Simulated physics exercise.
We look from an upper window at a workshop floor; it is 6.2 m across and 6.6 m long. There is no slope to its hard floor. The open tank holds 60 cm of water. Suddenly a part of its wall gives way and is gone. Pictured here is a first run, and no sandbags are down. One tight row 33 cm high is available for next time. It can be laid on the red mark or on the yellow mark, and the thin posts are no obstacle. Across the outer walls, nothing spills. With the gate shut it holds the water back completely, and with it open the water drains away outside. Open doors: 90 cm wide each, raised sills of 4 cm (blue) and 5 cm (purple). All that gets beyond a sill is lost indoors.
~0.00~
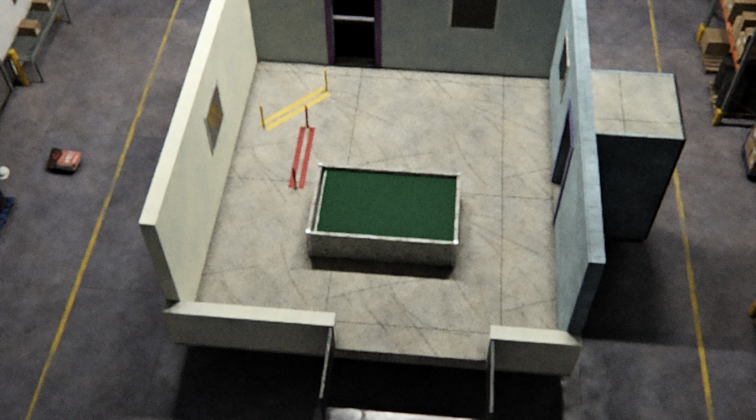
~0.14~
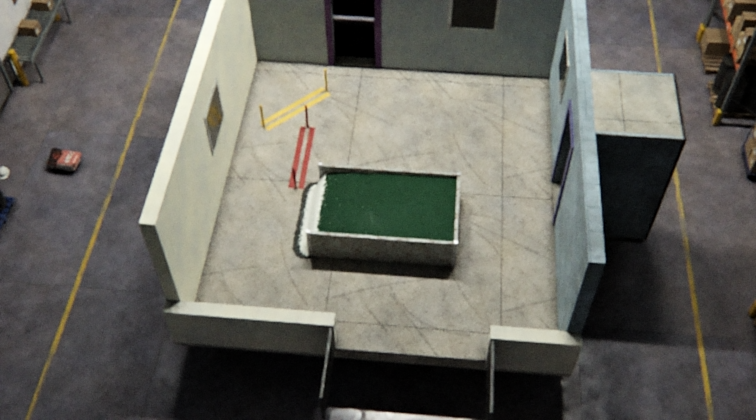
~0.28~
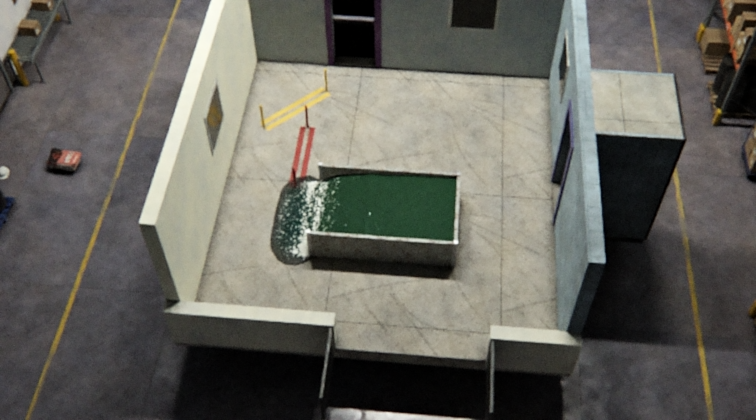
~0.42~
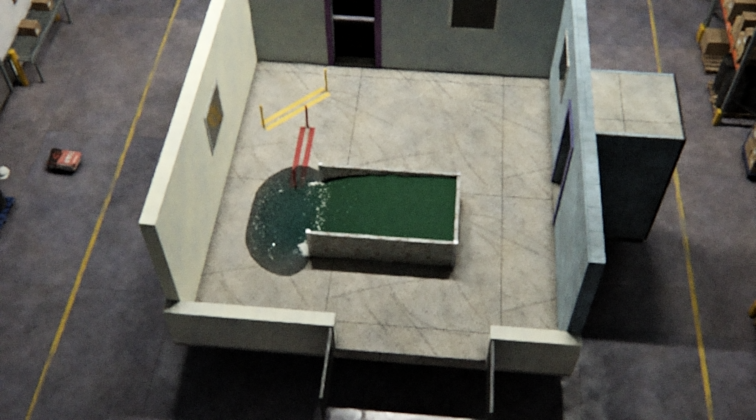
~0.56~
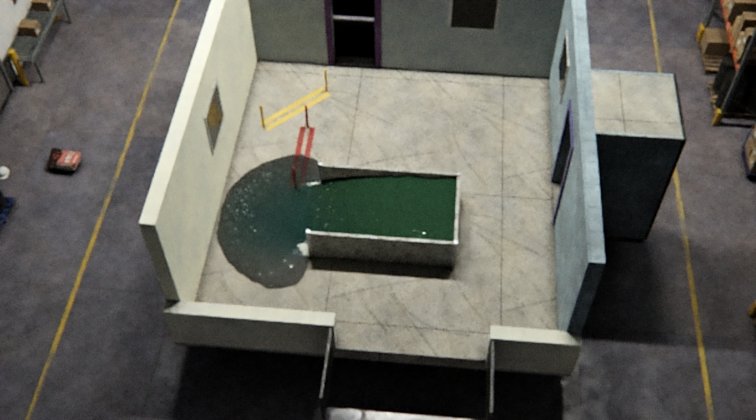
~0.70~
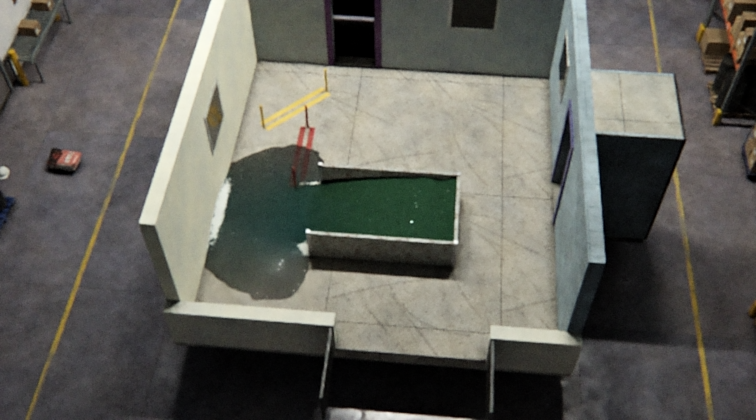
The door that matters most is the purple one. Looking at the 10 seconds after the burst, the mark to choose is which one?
Choose the yellow mark.
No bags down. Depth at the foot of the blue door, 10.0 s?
9.5 cm.
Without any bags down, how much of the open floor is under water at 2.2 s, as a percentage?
25 %.
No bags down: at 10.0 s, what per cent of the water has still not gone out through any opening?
Share: About 90 %.
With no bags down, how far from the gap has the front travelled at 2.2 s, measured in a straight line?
It's got to near 4.6 m out by then.
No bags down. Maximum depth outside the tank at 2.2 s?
41 cm.
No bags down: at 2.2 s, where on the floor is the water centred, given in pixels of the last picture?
Centre of the water: Close to (301, 218).
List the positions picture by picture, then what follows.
Still water, 60 cm deep, in the open tank at (386, 205), in the first picture.
Water pours out at (318, 214) and has run 0.8 m, to (307, 257); typically 8 cm deep outside, 60 cm at the open tank's back, in the second picture.
The front is at (305, 179), 1.0 m from the gap at (318, 215); 1.2 m2 of floor is under water; 60 cm left at the back of the open tank, in the third picture.
The front is at (270, 181), 1.3 m from the gap at (318, 216); 2.3 m2 of floor is under water; 60 cm left at the back of the open tank, in the fourth picture.
The front is at (233, 191), 1.8 m from the gap at (318, 216); 3.8 m2 of floor is under water; 60 cm left at the back of the open tank, in the fifth picture.
Water pours out at (318, 216) and has run 2.2 m, to (230, 169); typically 6 cm deep outside, 59 cm at the open tank's back, in the sixth picture.
After 1.4 s water covers 20 % of the floor and is deepest (37 cm) near (218, 215) in the run without bags; in at the purple door, 0 L with no bags, 0 L with the row on red, 0 L on yellow.
After 2.2 s water covers 25 % of the floor and is deepest (41 cm) near (192, 315) in the run without bags; in at the purple door, 0 L with no bags, 0 L with the row on red, 0 L on yellow.
After 3.5 s water covers 50 % of the floor and is deepest (29 cm) near (190, 324) in the run without bags; in at the purple door, 1 L with no bags, 6 L with the row on red, 0 L on yellow.
After 6.0 s water covers 80 % of the floor and is deepest (16 cm) near (552, 343) in the run without bags; in at the purple door, 33 L with no bags, 42 L with the row on red, 4 L on yellow.
After 10.0 s water covers 100 % of the floor and is deepest (10 cm) near (538, 200) in the run without bags; in at the purple door, 41 L with no bags, 49 L with the row on red, 5 L on yellow.
